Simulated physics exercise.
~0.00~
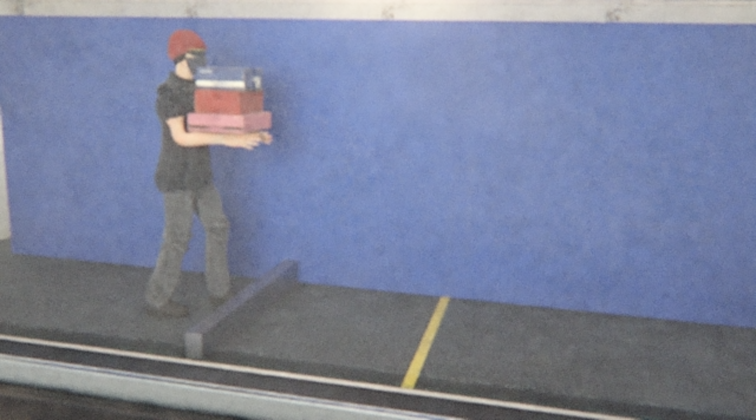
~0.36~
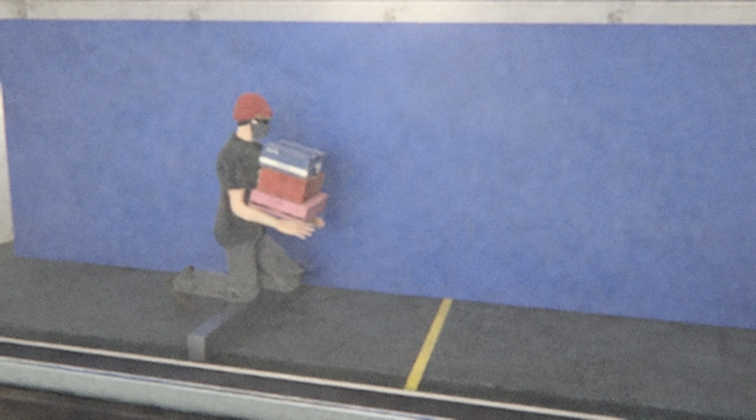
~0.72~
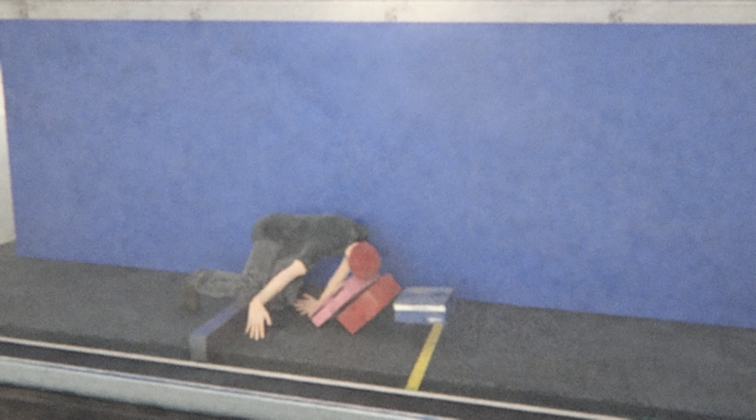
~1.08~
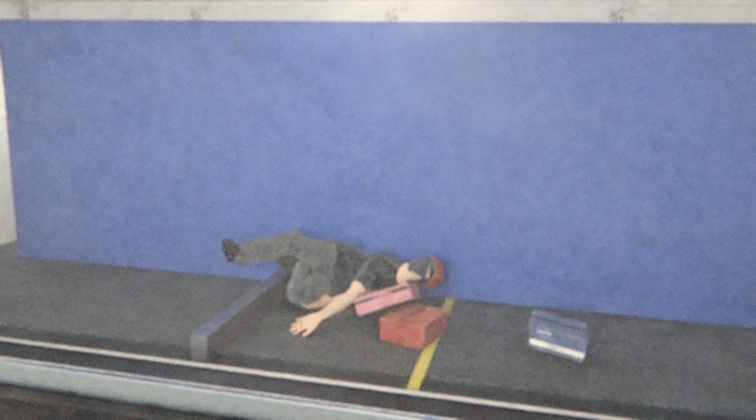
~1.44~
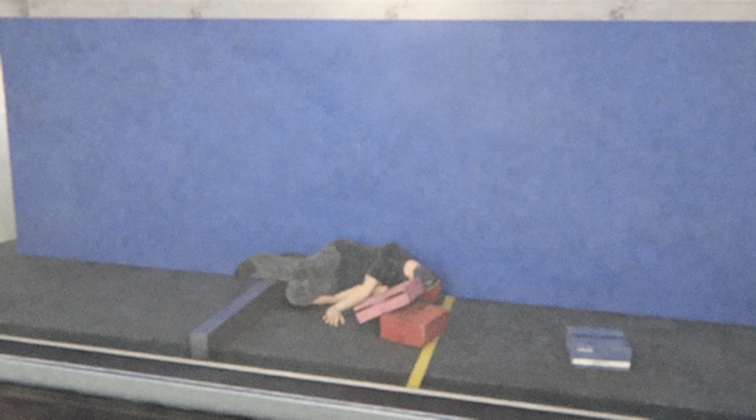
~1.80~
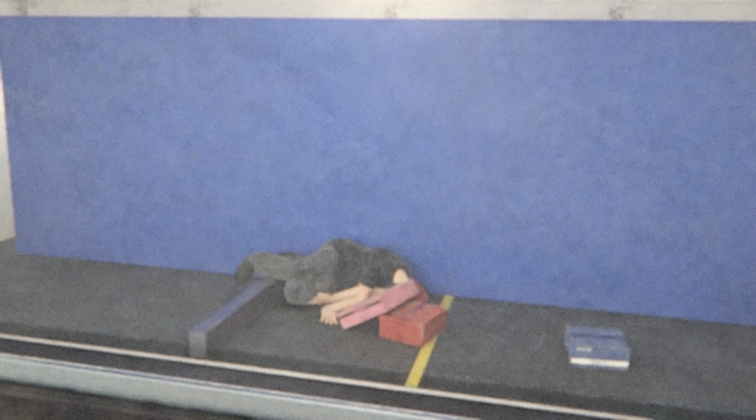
Person in red cap carrying stacked boxes pitching forward over a low rail, landing beside them, the blue one beyond yellow line.
